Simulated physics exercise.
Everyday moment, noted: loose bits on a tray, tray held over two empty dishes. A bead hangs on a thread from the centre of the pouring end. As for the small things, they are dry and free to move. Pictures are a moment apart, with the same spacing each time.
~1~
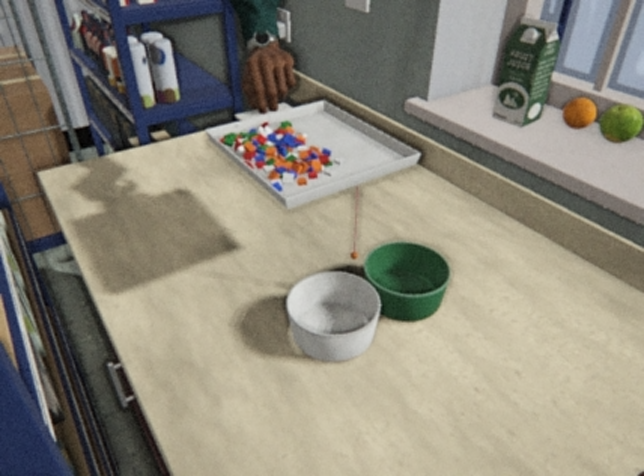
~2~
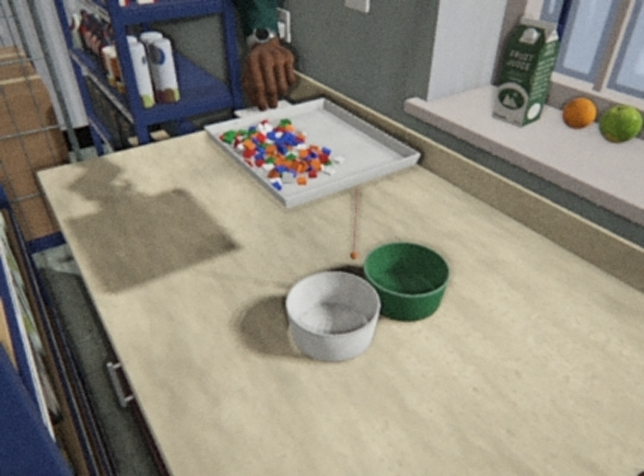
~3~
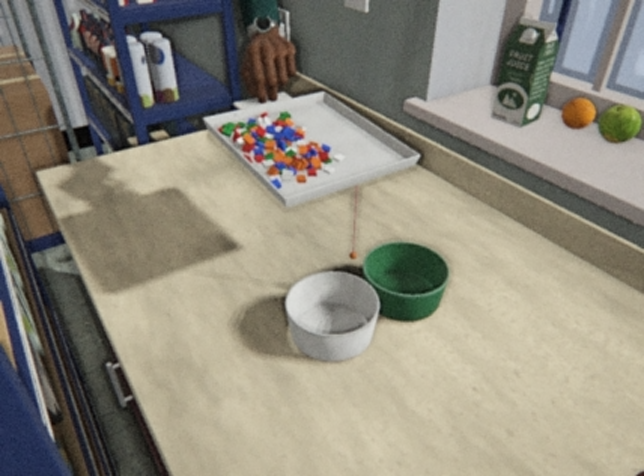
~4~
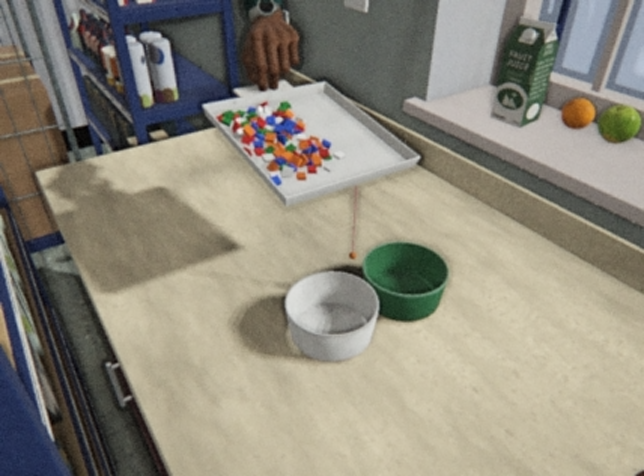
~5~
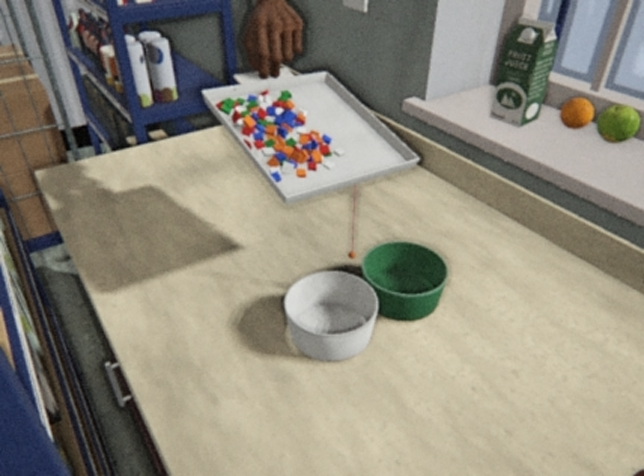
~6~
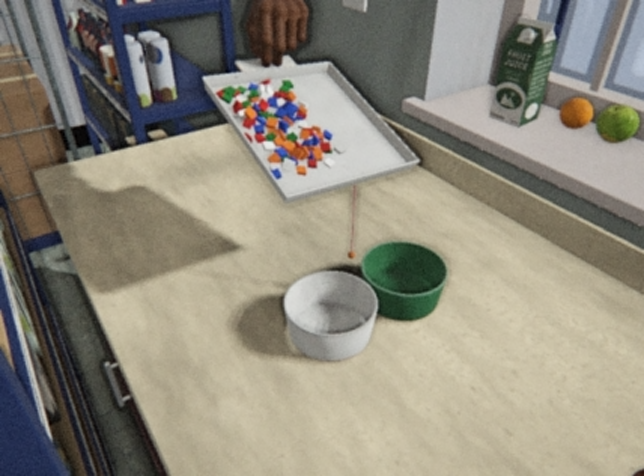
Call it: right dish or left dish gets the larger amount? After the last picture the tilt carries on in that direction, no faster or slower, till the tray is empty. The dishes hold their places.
Right dish.
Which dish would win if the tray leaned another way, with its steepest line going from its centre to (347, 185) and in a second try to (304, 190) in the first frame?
So: The left-standing dish on the first go, the left-standing dish on the second.
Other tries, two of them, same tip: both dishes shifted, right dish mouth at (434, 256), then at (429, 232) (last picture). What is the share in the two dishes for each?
First placement near 90 percent, second near 50 percent.
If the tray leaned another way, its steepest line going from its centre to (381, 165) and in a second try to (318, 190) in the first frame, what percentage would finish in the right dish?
Close to 40 percent first and close to 0 percent second.
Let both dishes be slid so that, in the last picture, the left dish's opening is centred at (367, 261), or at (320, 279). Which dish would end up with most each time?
With the dishes at the first place it's the left-side dish, and at the second it's the right-side dish.
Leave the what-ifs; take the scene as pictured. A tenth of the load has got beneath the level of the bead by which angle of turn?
The tilt is near 75° by then.
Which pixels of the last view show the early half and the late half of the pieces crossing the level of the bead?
About (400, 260) to begin with, then about (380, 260).
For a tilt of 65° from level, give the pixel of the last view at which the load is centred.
The load is centred near (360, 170).
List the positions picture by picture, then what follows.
Corners of the pouring end at (287, 197) and (416, 153), level; middle of the load at (274, 154), mosaic tiles; left dish at (361, 342); right dish at (435, 303); bead on its thread at (354, 256), in the first picture.
Corners of the pouring end at (287, 197) and (416, 154), level; middle of the load at (274, 152), in the second picture.
Corners of the pouring end at (287, 196) and (416, 155), tipped barely, lowest at the right corner; middle of the load at (273, 147), in the third picture.
Corners of the pouring end at (288, 195) and (416, 156), tipped a little, lowest at the right corner; middle of the load at (273, 140), in the fourth picture.
Corners of the pouring end at (288, 194) and (416, 158), tipped a little, lowest at the right corner; middle of the load at (273, 133), in the fifth picture.
Corners of the pouring end at (288, 194) and (415, 159), tipped clearly, lowest at the right corner; middle of the load at (274, 125); left dish at (358, 342); right dish at (432, 303), in the sixth picture.
Soon after the last picture, tray tipped steeply; most on the tray; a small part in the air.
A little later, tray tipped past a quarter turn; about a quarter on the tray; a small part in the left dish; about a third in the right dish; a small part outside both; about a quarter in the air.
Later still, tray tipped past a quarter turn; about a quarter in the left dish; about two thirds in the right dish; a small part outside both.
At rest, tray tipped past a quarter turn; about a quarter in the left dish; about two thirds in the right dish; a small part outside both.
